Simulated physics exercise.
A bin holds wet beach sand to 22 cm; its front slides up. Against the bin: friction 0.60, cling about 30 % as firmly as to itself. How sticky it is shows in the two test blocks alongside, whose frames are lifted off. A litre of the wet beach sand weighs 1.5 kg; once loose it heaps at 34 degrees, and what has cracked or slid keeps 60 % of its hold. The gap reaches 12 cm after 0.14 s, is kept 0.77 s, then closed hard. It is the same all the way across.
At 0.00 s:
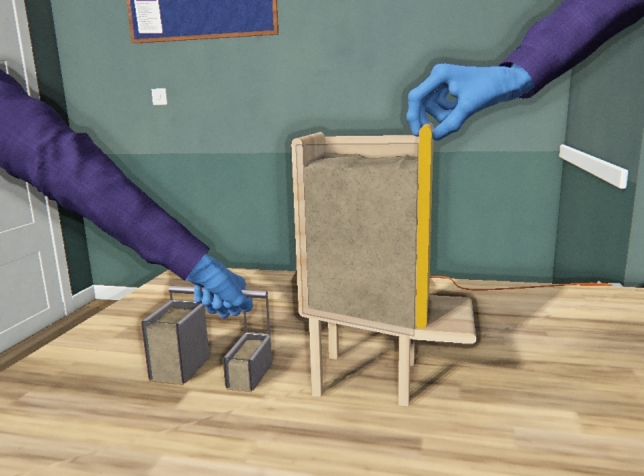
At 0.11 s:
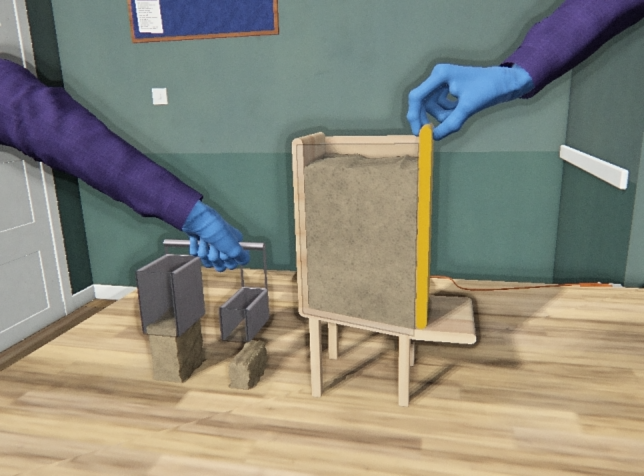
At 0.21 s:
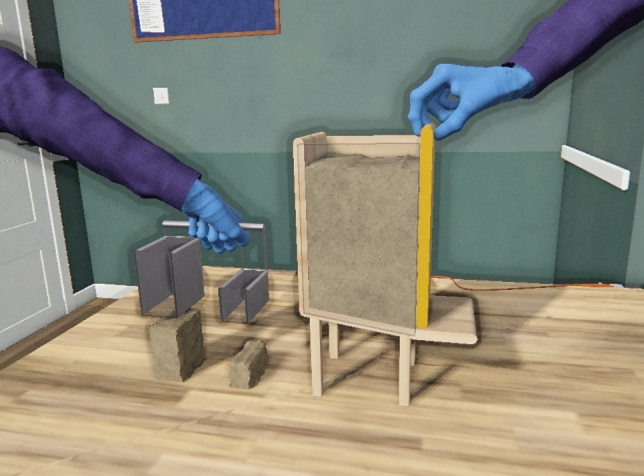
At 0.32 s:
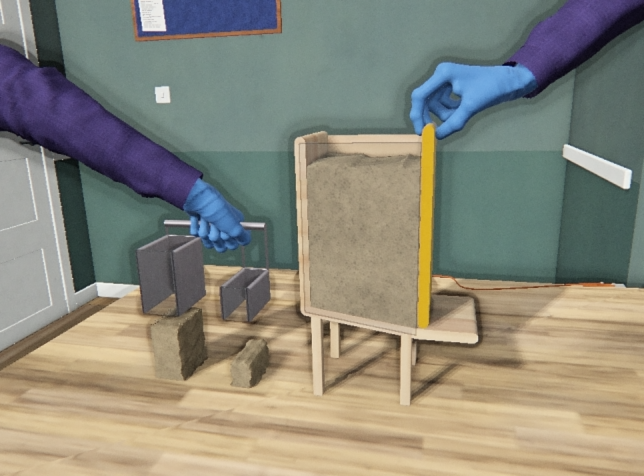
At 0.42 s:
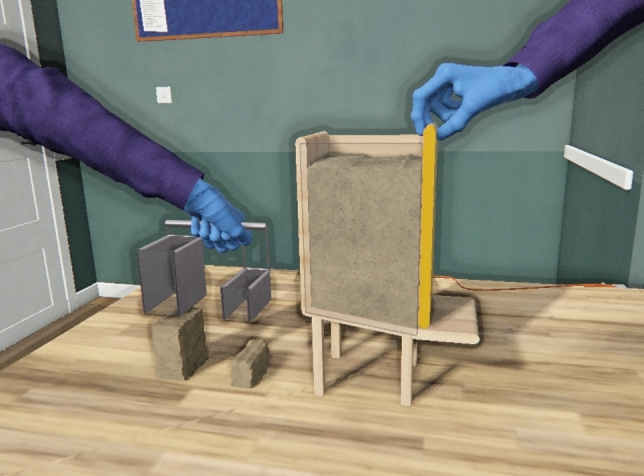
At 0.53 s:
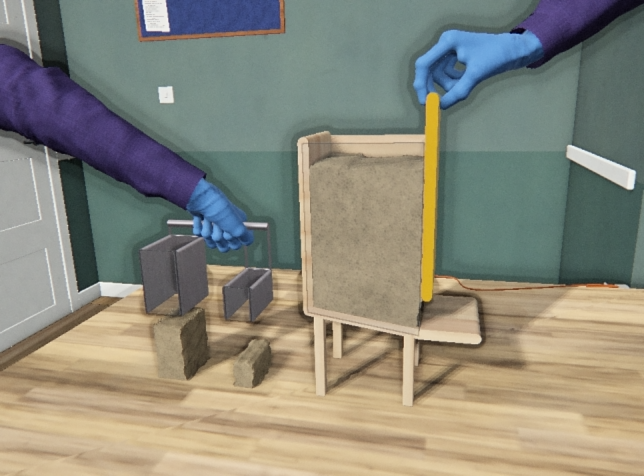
At the start, one gloved hand grips the handle joining two small molds around sandy blocks, while another holds the yellow front panel of a wooden bin filled with wet sand. The left hand lifts the molds clear, leaving both blocks standing on the floor, and then the right hand slides the panel up slightly.
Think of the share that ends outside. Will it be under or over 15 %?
The share that ends outside is under 15 %.
By 0.75 s, the hatch is 12 cm open and 0 % is out.
By 1.02 s, the hatch is 12 cm open and 0 % is out.
By 1.28 s, the hatch is 12 cm open and 0 % is out.
By 1.54 s, the hatch is 3.0 cm open and 1 % is out.
By 1.74 s, at the end, the hatch is shut and 1 % is out.
